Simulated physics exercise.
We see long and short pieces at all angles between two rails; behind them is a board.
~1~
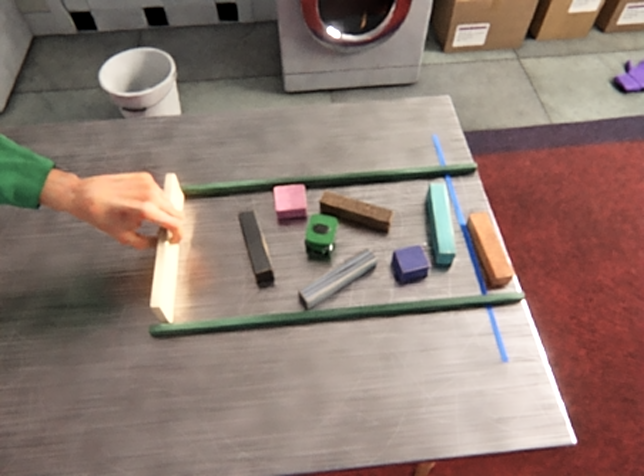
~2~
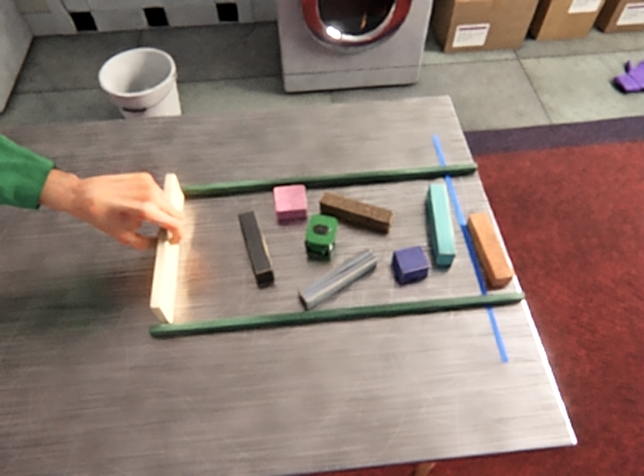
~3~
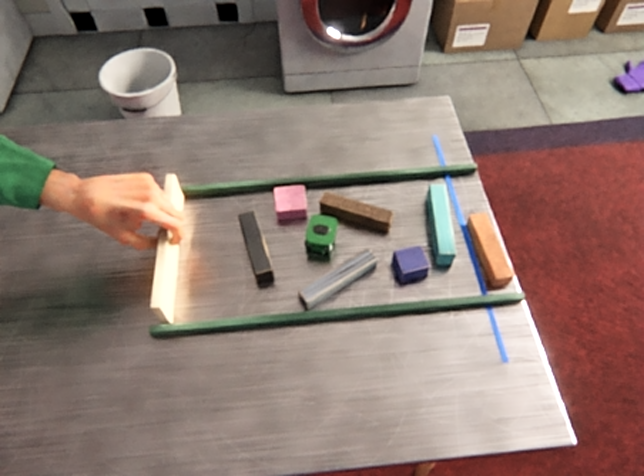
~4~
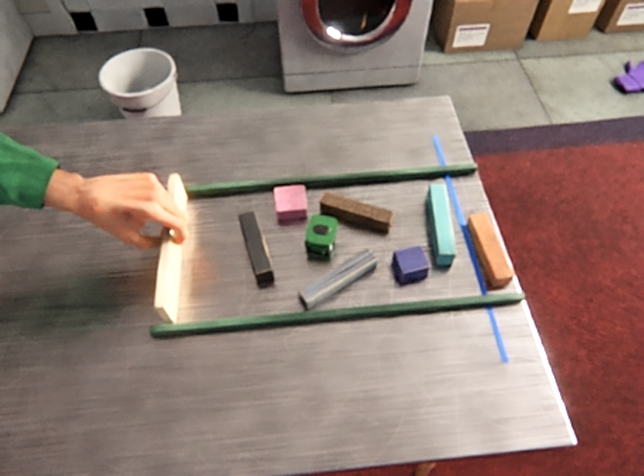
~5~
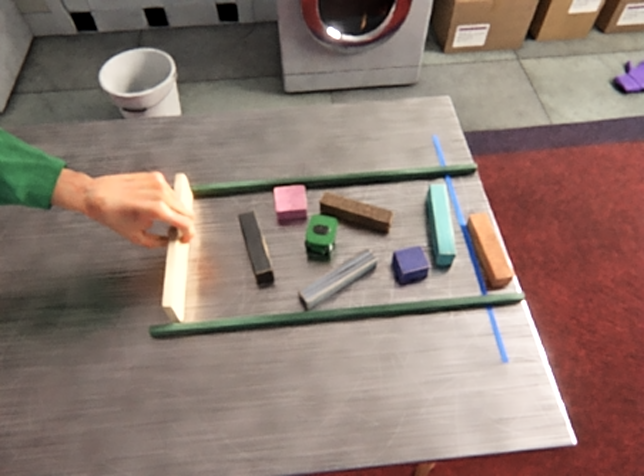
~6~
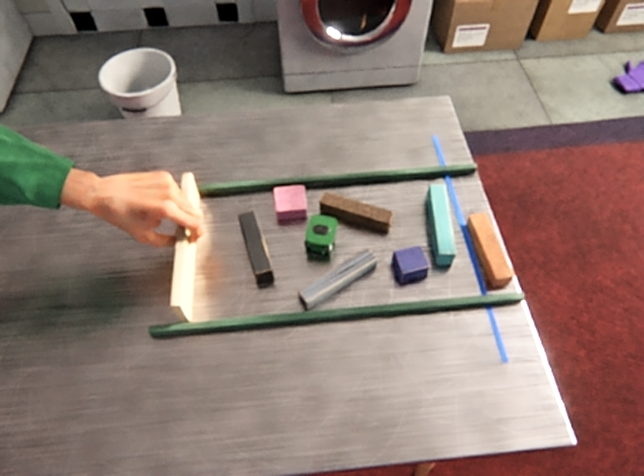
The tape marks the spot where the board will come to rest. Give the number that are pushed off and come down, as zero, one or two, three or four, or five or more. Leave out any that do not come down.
Three or four come down.
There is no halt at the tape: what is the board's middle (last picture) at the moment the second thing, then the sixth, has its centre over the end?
It sits around (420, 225) and after that around (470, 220).
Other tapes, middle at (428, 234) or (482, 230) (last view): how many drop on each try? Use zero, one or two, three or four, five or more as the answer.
Number down, tape by tape: One or two / 5 or more.
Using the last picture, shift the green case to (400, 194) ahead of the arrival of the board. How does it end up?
Result: The green case ends down.
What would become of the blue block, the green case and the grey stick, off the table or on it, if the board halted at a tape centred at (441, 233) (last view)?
Taking each: The blue block holds its spot, the green case holds its spot, the grey stick holds its spot.
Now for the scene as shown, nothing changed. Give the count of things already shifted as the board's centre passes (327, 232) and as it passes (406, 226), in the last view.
So far 5, and 8 at the second.
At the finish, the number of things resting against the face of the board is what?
The count in contact is 3.
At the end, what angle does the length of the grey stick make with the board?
I'd put it at about 40°.
Soon after, none off yet; orange bar at rest near (489, 248); turquoise bar at rest near (440, 223); blue block at rest near (411, 263).
After that, none off yet; orange bar displaced a little near (499, 246); turquoise bar displaced a little near (465, 222); blue block displaced about its own width near (442, 274).
In the end, the number that fall off is three or four; gone, brown bar, blue block, turquoise bar and orange bar.
